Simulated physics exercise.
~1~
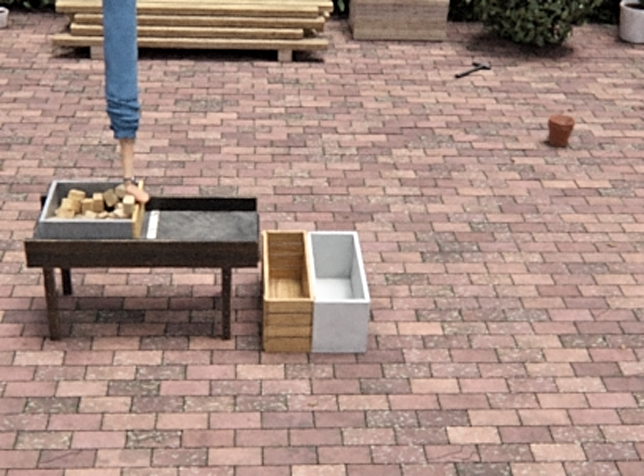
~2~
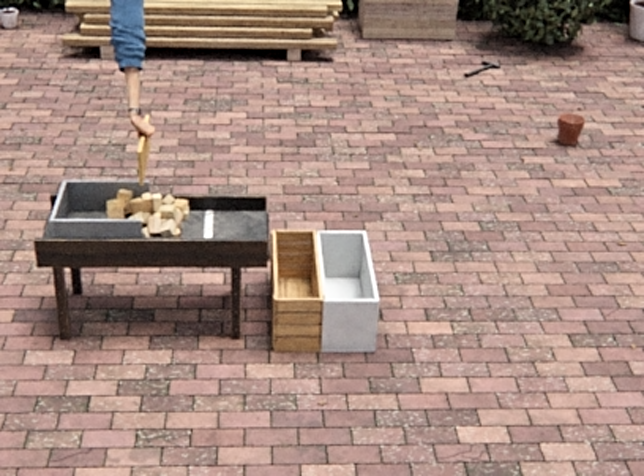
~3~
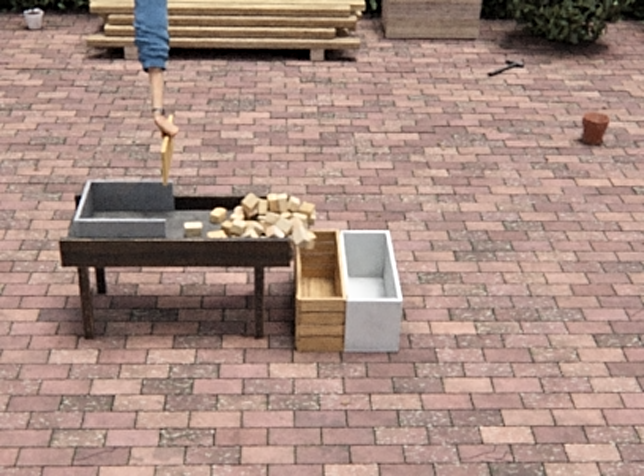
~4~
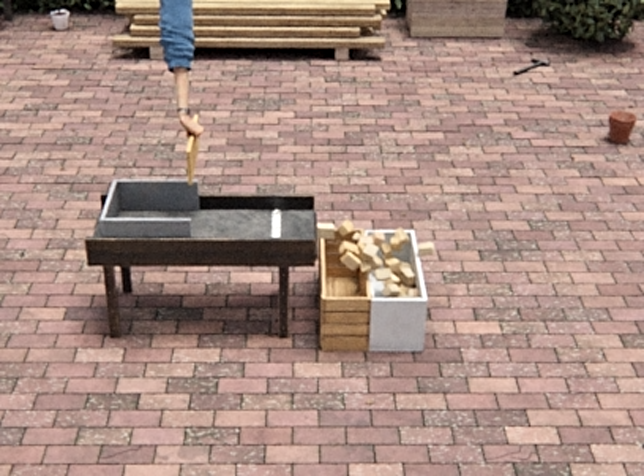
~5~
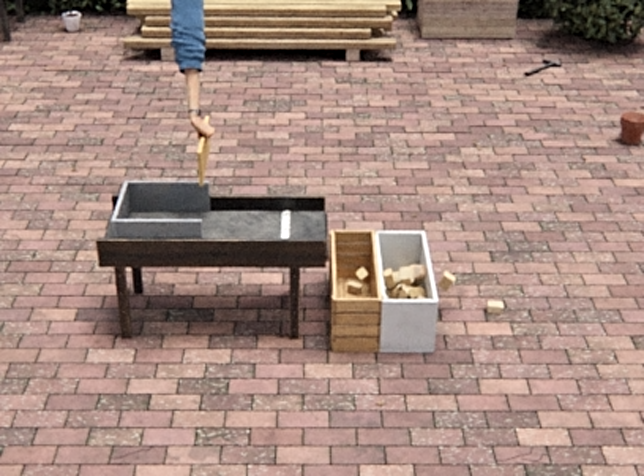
Brick-paved yard, a hand lifting a gate and a dark conveyor carrying wooden blocks rightward, most landing in the white tub.
